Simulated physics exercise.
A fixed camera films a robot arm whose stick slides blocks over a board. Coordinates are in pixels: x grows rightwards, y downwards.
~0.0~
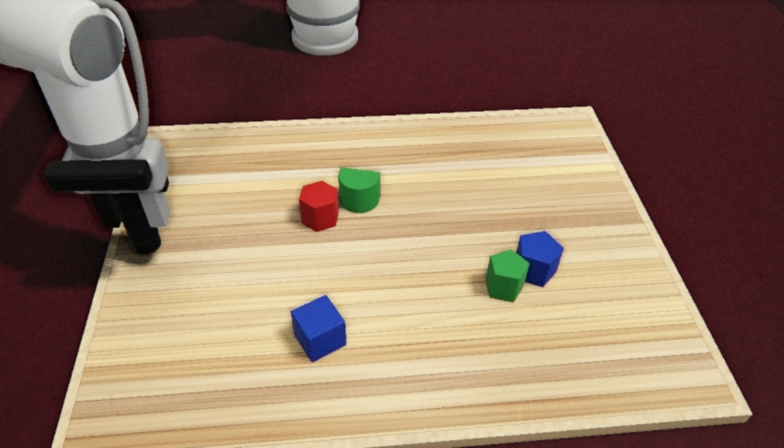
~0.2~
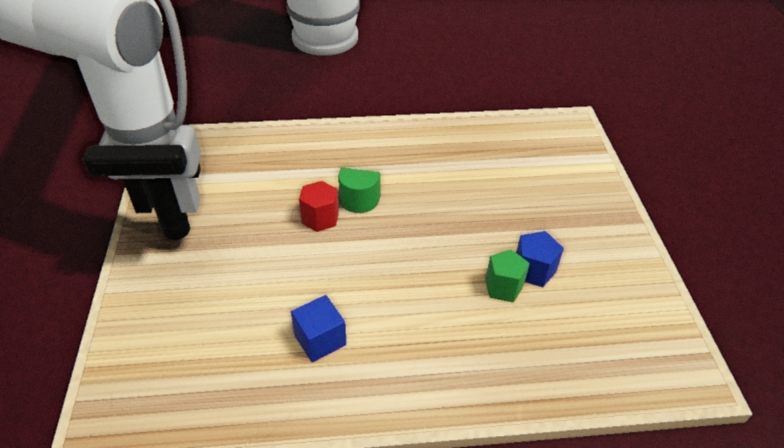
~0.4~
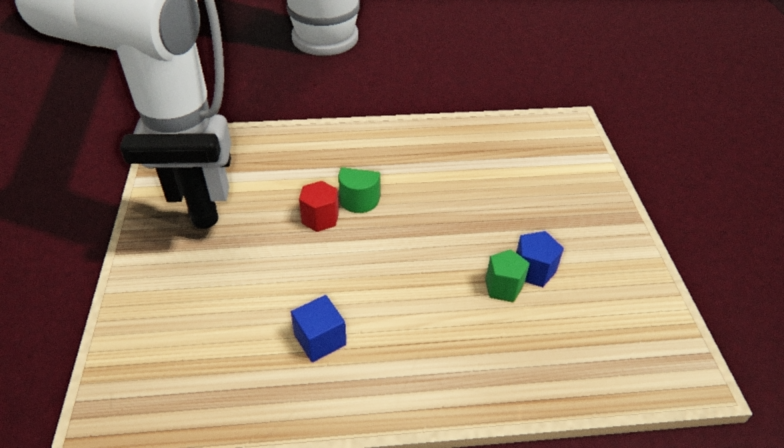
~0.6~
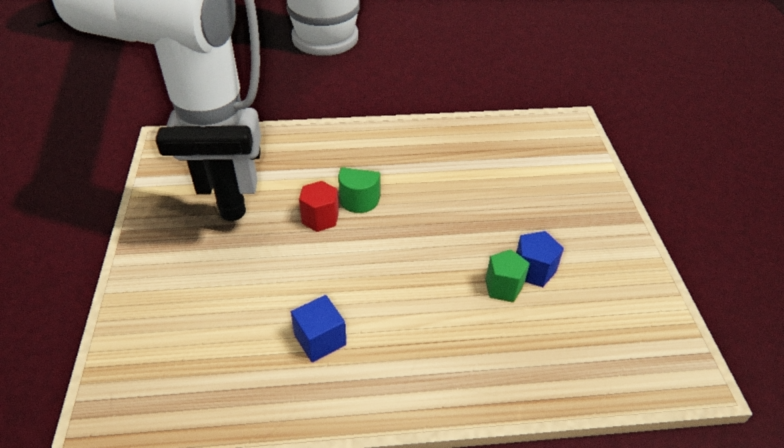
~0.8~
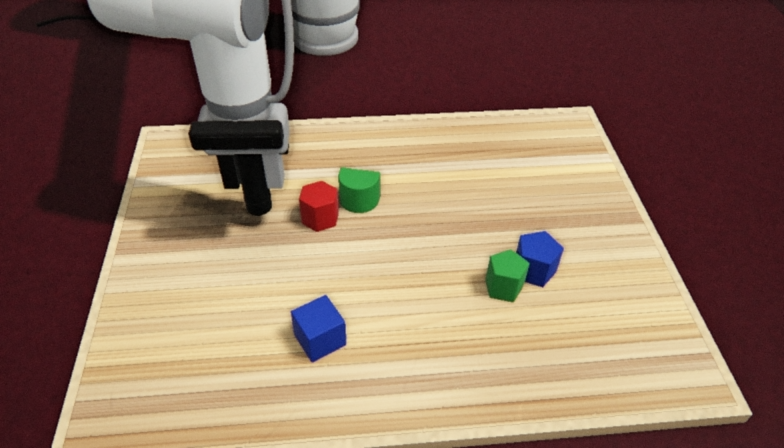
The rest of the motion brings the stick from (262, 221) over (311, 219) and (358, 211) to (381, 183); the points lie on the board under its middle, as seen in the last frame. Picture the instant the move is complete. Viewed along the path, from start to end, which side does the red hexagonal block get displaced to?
Answer: Rightward.
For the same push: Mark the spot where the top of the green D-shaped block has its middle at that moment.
I'd say the green D-shaped block ends with its top centre at (411, 152).
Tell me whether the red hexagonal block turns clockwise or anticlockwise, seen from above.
Viewed from above: Clockwise.
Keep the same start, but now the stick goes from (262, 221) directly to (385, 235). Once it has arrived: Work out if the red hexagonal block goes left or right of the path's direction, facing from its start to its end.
Answer: Leftward.
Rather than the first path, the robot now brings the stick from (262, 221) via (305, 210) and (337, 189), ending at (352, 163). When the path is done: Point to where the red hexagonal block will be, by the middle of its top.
For the centre of its top, I'd go with (338, 195).
What follows on the original path. One third of the way, stick at (311, 206); red hexagonal block at (342, 193); green D-shaped block at (366, 174), turned 15° anticlockwise.
Two thirds of the way, stick at (359, 198); red hexagonal block at (388, 193); green D-shaped block at (389, 167), turned 70° anticlockwise.
At the end, stick at (381, 170); red hexagonal block at (393, 191), turned 25° clockwise; green D-shaped block at (411, 152), turned 25° anticlockwise.
